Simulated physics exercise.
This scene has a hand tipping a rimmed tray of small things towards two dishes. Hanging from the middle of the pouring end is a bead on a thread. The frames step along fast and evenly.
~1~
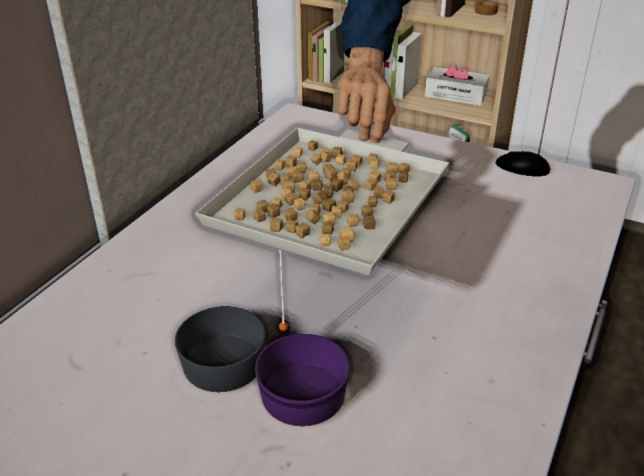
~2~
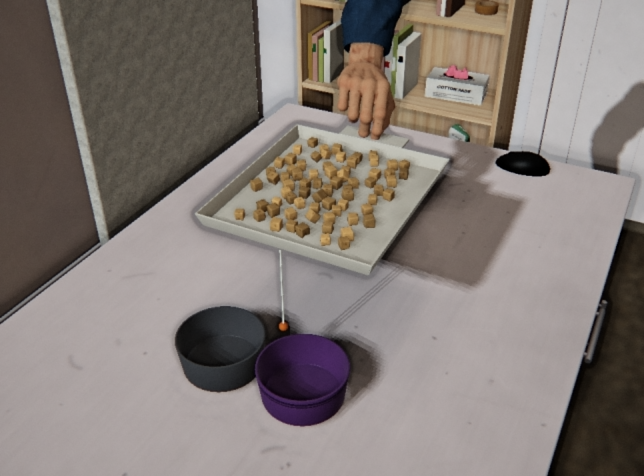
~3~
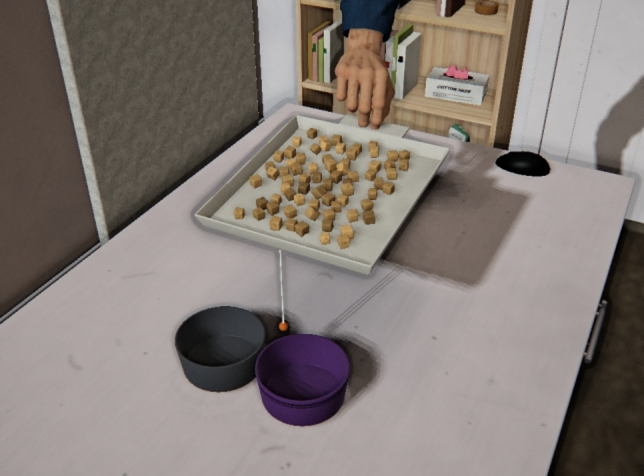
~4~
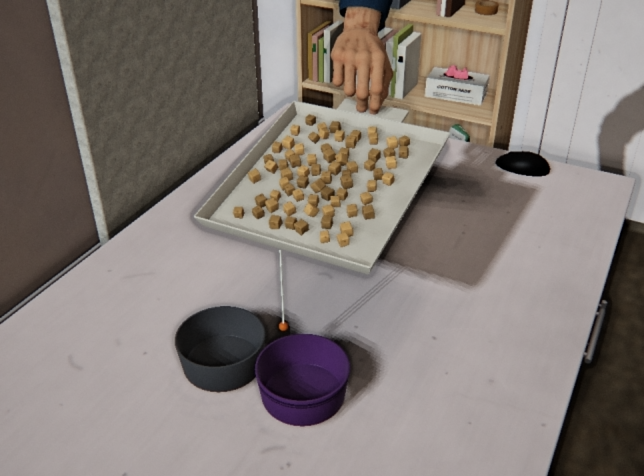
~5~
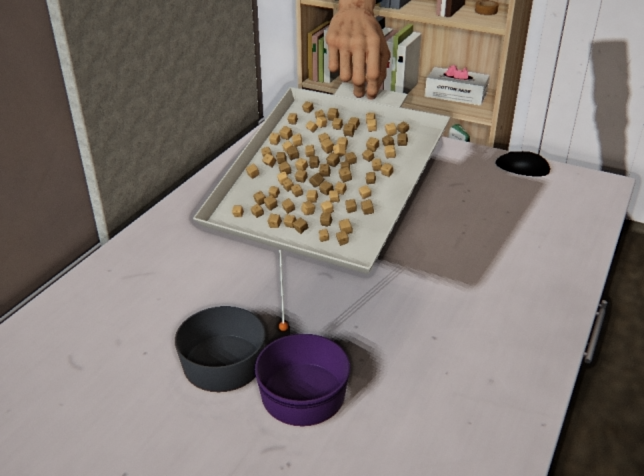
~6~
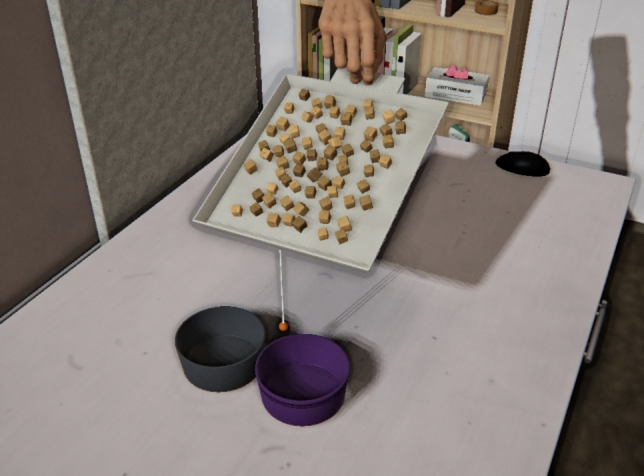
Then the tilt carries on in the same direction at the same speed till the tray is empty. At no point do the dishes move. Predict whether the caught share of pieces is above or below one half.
I expect most of the load to be saved.
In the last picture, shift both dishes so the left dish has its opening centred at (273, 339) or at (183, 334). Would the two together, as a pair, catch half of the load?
Placing 1: A minority of it. Placing 2: A majority of it.
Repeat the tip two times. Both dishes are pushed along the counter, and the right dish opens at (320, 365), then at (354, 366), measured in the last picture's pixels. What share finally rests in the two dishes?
50% for the first placement, 20% for the second.
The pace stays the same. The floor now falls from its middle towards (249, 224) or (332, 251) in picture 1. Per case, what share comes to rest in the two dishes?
60 % then 50 %, roughly.
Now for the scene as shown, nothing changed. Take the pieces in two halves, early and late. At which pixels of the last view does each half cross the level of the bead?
I'd say around (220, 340) at first, then around (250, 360).
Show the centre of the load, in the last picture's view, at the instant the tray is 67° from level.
The load's middle is around (262, 221).
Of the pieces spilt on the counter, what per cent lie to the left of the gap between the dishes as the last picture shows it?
Near 80 per cent.
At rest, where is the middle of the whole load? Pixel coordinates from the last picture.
Roughly at (227, 374), give or take.
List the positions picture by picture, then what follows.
Corners of the pouring end at (202, 212) and (369, 262), level; middle of the load at (328, 192), small wooden cubes; left dish at (196, 376); right dish at (280, 410); bead on its thread at (284, 326), in the first frame.
Corners of the pouring end at (202, 212) and (369, 262), level; middle of the load at (328, 190), in the second frame.
Corners of the pouring end at (201, 213) and (368, 262), tipped barely, level across its low end; middle of the load at (328, 185), in the third frame.
Corners of the pouring end at (201, 215) and (367, 263), tipped a little, level across its low end; middle of the load at (327, 177), in the fourth frame.
Corners of the pouring end at (200, 216) and (366, 263), tipped clearly, level across its low end; middle of the load at (325, 170), in the fifth frame.
Corners of the pouring end at (199, 218) and (366, 264), tipped clearly, level across its low end; middle of the load at (323, 164); left dish at (196, 376); right dish at (280, 410), in the sixth frame.
Soon, tray tipped steeply; nearly all on the tray; a stray few in the air.
A while on, tray tipped past a quarter turn; about two thirds on the tray; a small part in the right dish; a small part in the left dish; a small part outside both; a small part in the air.
Towards the end, tray tipped past a quarter turn; about a quarter in the right dish; about a third in the left dish; about a third outside both.
Finally, tray tipped past a quarter turn; about a quarter in the right dish; about a third in the left dish; about a third outside both.
